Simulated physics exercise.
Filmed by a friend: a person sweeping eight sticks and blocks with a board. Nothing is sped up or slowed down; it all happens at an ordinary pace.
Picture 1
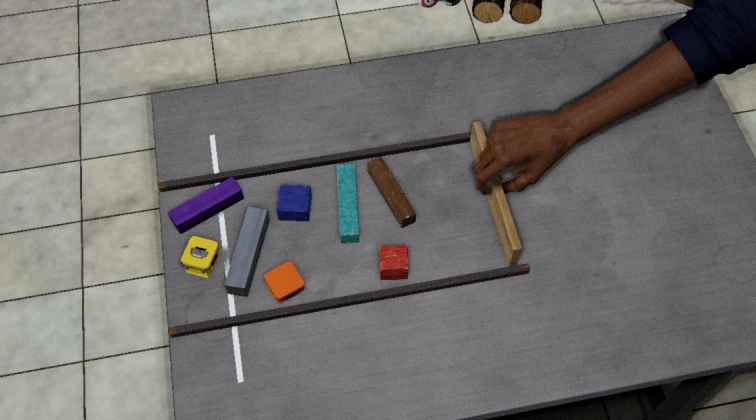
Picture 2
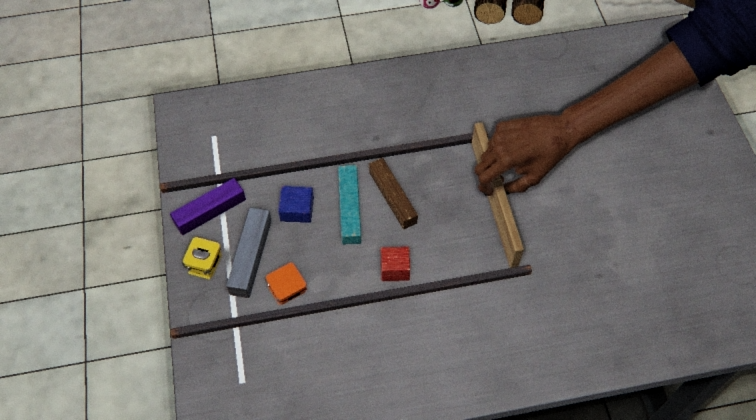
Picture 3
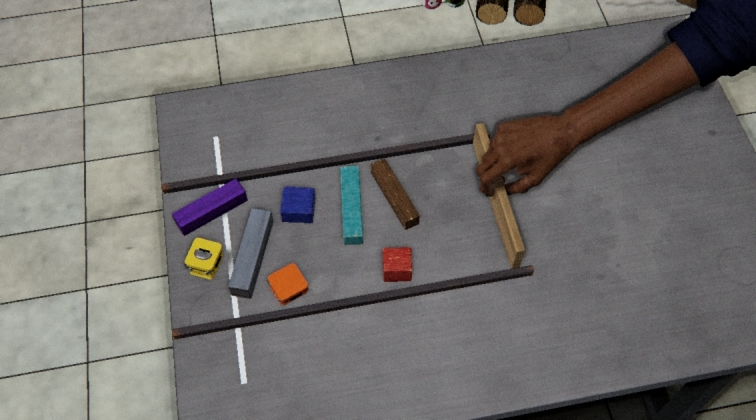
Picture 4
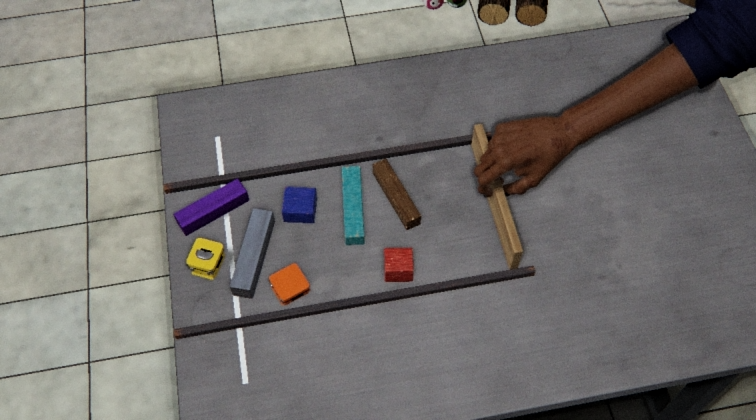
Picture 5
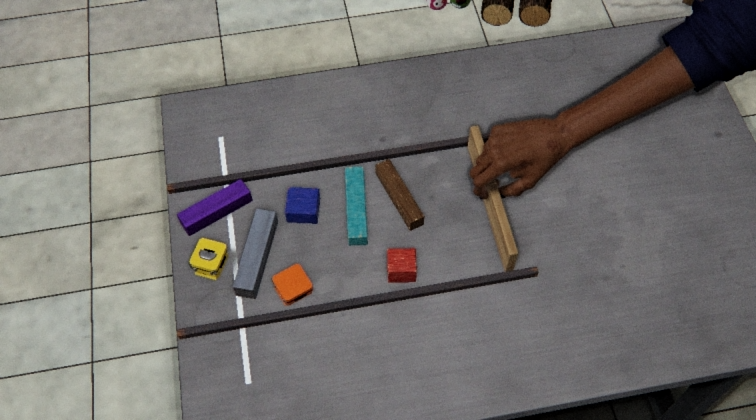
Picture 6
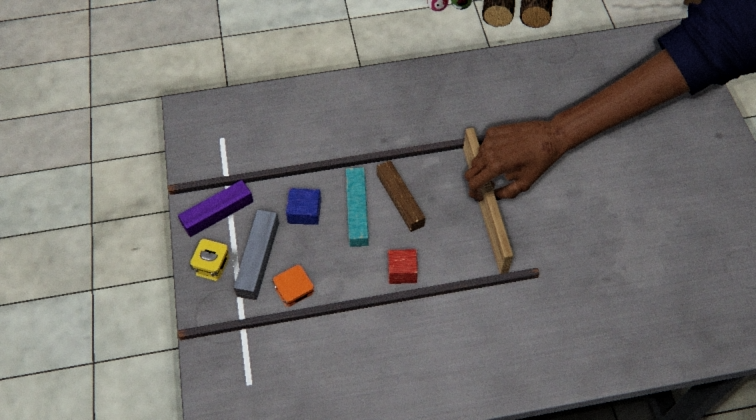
We see a hand holding a wooden board upright between two dark rails on a grey table, with eight colourful sticks and blocks lying to its left. The board shifts slightly left, while the pieces stay essentially still.
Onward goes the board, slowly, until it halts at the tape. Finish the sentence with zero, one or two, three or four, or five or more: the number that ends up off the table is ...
The number that ends up off the table is three or four.
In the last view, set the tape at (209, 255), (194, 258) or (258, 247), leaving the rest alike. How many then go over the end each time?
Try 1: 5; try 2: 6; try 3: 1.
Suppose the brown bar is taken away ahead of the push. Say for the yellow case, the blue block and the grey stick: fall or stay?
Note: Yellow case is off by the end; blue block is on by the end; grey stick is off by the end.
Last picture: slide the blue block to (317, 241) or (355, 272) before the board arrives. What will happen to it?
At the first spot the blue block hangs on; at the second it hangs on.
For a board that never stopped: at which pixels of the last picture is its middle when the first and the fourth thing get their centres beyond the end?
At (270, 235) for the first, at (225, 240) for the fourth.
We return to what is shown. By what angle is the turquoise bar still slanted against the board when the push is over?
Some 0 degrees.
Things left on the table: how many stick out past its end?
Counting them gives 1.
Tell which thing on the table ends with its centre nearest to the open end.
Answer - the blue block.
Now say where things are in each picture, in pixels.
Yellow case (202, 257); purple stick (207, 205); grey stick (248, 251); board (494, 192); tape (225, 248), in the first frame.
Purple stick (209, 206); orange case (287, 285), in the second frame.
Grey stick (252, 253); red block (397, 265), in the third frame.
Yellow case (207, 259); turquoise bar (353, 205), in the fourth frame.
Purple stick (215, 207); brown bar (399, 194), in the fifth frame.
Yellow case (211, 260); purple stick (216, 208); grey stick (257, 254); board (487, 199); tape (235, 251), in the sixth frame.
Early on, none off yet; yellow case at rest near (211, 260); purple stick at rest near (216, 208); grey stick at rest near (257, 254).
A while later, none off yet; yellow case moving near (208, 261); purple stick at rest near (216, 208); grey stick travelled a little near (237, 257).
Finally, the number that fall off is three or four; lost, grey stick, purple stick and yellow case.
